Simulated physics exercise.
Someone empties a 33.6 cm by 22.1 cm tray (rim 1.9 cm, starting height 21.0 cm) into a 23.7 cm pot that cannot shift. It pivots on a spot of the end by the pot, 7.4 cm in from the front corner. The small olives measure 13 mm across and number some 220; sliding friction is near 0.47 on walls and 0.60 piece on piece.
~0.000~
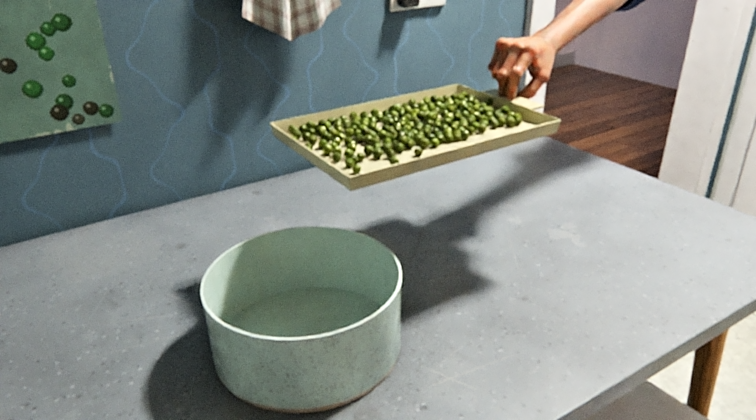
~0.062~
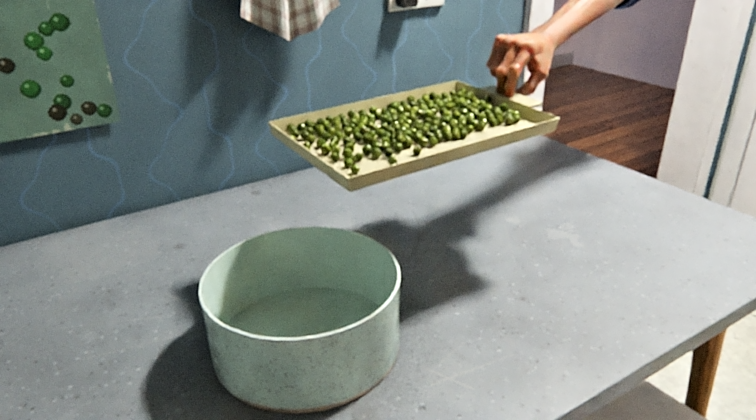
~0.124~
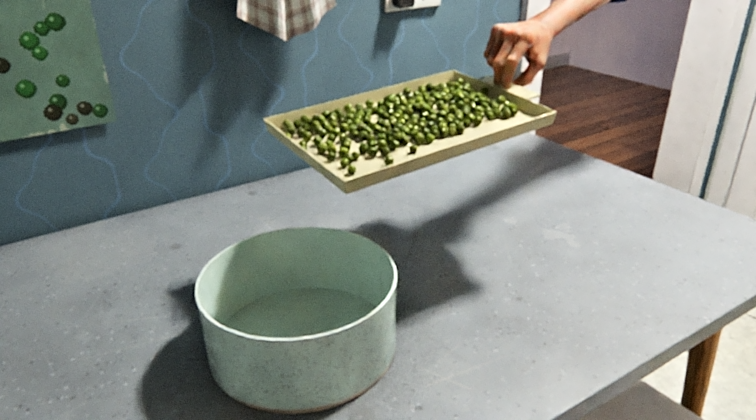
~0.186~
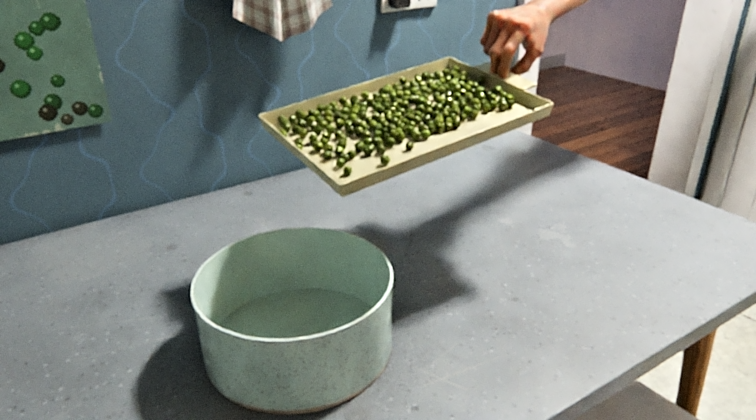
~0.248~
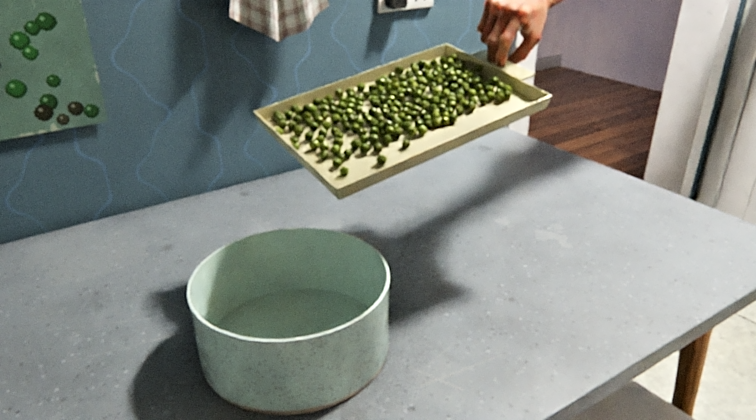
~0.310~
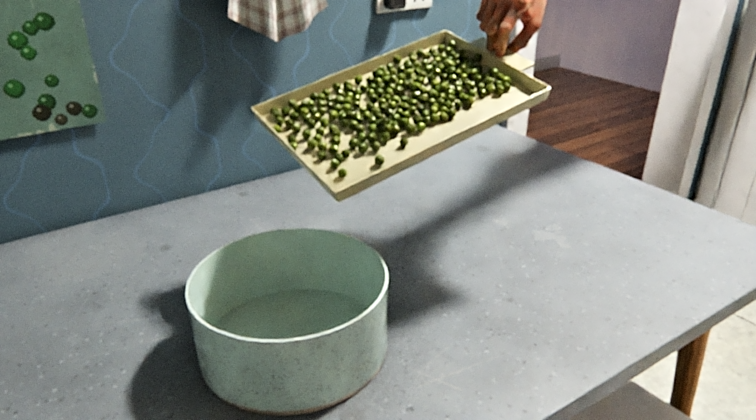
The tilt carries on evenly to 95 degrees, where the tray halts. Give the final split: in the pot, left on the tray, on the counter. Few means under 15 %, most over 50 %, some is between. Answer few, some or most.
In the pot: Most; left on the tray: Few; on the counter: Few.
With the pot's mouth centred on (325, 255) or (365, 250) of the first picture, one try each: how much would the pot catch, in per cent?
Some 95 and 100 per cent.
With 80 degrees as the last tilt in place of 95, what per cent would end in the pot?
Then about 85 per cent.
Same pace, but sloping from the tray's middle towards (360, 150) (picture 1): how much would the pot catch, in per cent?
Some 80 per cent.
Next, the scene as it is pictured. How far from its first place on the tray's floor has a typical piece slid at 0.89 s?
About 10 cm.
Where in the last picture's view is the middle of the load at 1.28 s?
At about (362, 123).
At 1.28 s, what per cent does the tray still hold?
Roughly 90 per cent.
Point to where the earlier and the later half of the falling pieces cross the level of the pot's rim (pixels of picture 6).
At about (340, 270), then at (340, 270).
After 0.89 s, tilt 53 degrees; the tray holds 100 %, the pot 0 %.
After 1.28 s, tilt 78 degrees; the tray holds 90 %, the pot 10 %.
After 1.76 s, tilt 95 degrees; the tray holds 5 %, the pot 90 %.
In the end, at 2.7 s, pot 95 %, tray 0 %, counter 5 %.
